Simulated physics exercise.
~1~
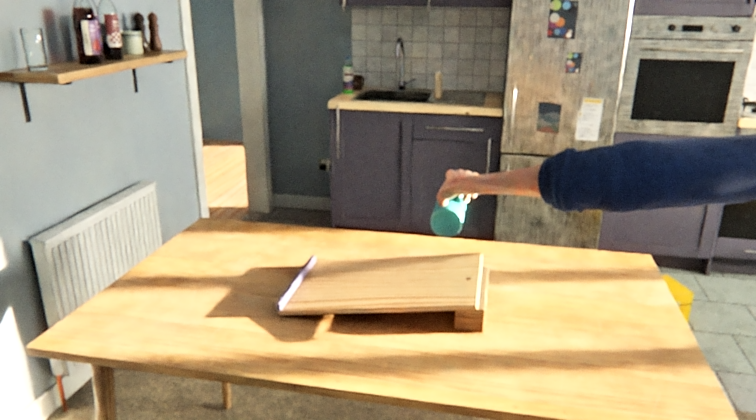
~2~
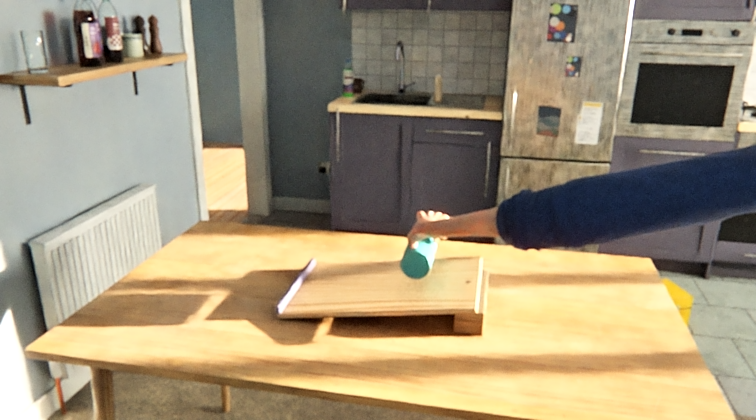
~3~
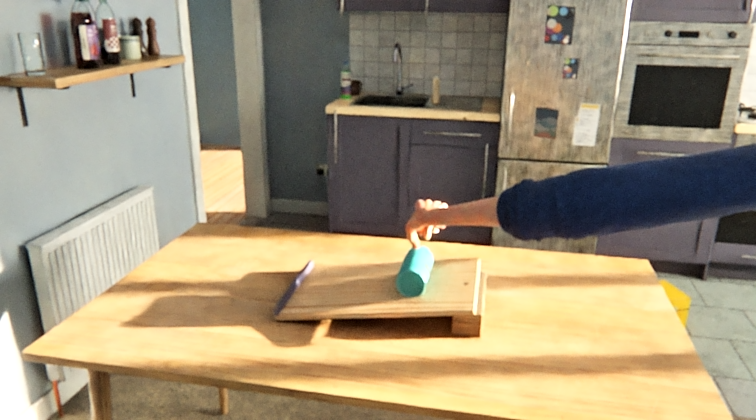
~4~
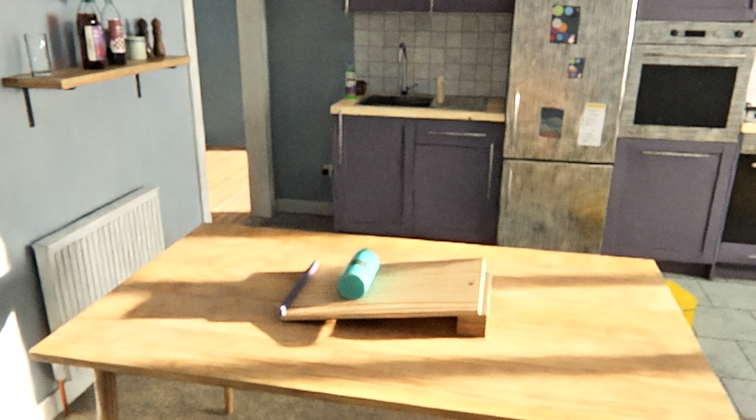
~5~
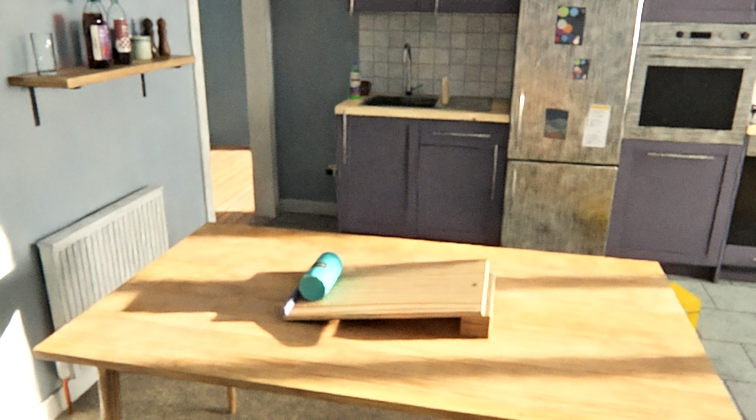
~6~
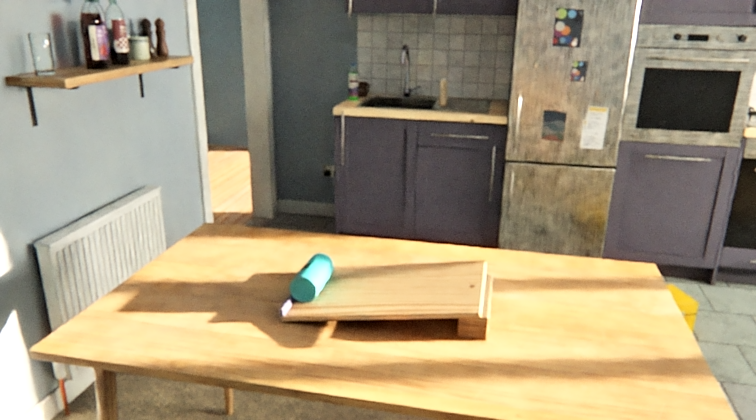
The clip opens on a sunlit wooden table in a kitchen, where a hand in a dark blue sleeve holds a turquoise jar above a sloping wooden board. The hand brings the jar left and down, setting it on its side near the raised right part of the slope. It then lets go and draws back, leaving the view. The jar travels left down the board toward a dark strip along the lower edge. It ends up lying on its side at that edge, still on the board, which stays in its place.
